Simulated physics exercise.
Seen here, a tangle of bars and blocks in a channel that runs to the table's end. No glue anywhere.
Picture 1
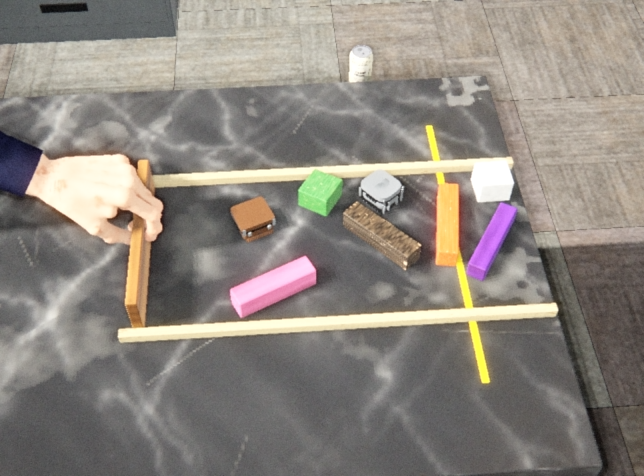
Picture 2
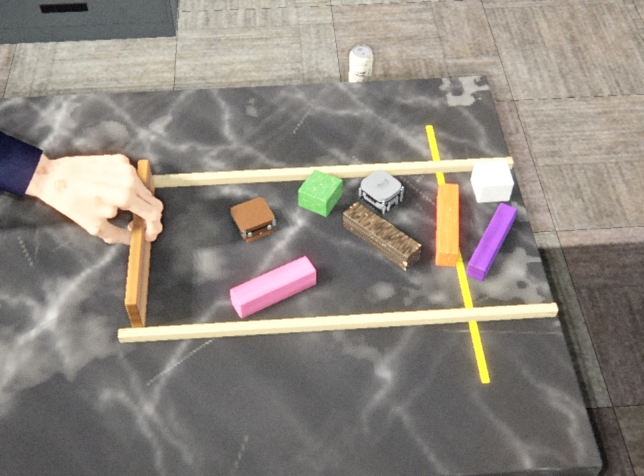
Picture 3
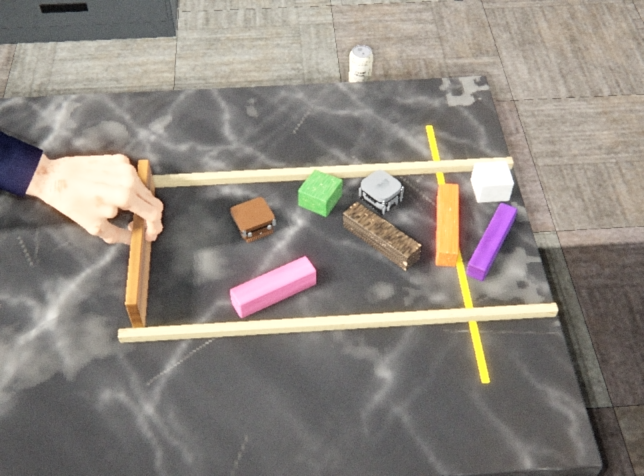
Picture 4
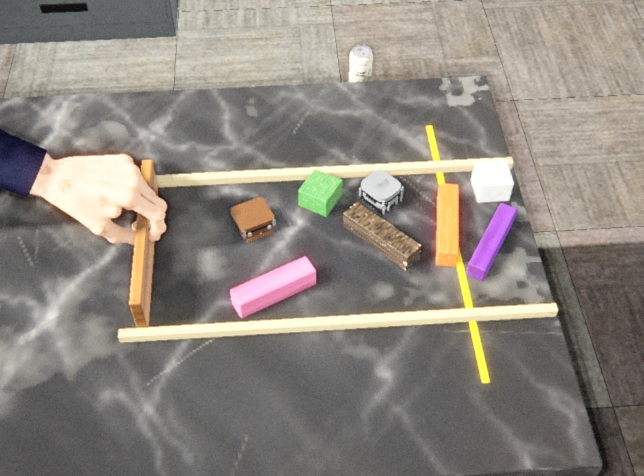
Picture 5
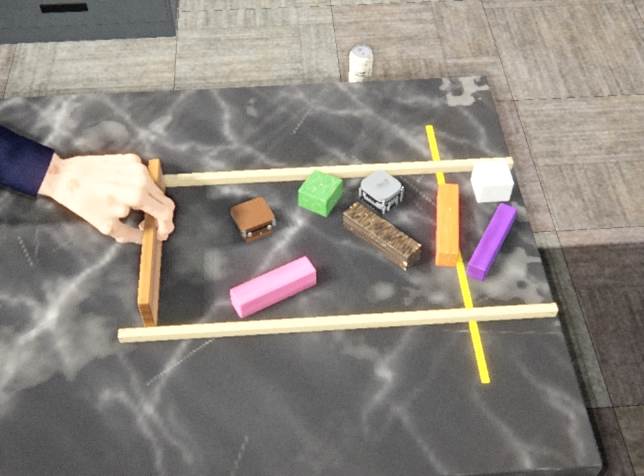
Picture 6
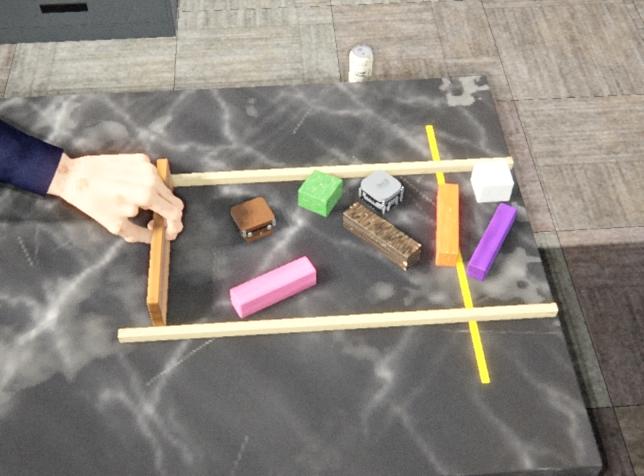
A hand slides an upright wooden board slightly right toward scattered blocks between two rails.
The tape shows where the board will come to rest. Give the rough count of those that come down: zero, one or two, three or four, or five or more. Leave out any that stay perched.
Outcome: The number that fall off is one or two.
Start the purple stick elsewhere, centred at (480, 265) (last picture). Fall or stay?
Then it holds on.
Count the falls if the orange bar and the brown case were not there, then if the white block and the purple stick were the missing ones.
0 in the first case, 0 in the second.
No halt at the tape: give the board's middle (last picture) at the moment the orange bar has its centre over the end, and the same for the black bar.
Its middle is around (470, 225) and around (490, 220).
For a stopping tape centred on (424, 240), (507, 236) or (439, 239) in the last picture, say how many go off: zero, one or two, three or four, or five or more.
In that order: Zero; five or more; zero.
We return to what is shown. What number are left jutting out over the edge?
The number is 0.
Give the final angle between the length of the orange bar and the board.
Near 5 degrees.
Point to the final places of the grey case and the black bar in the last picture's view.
About (490, 177), and the other about (499, 226).
Soon after, none off yet; white block at rest near (492, 182); purple stick at rest near (492, 241); orange bar at rest near (448, 224).
In the end, the number that fall off is one or two; gone, purple stick and white block.
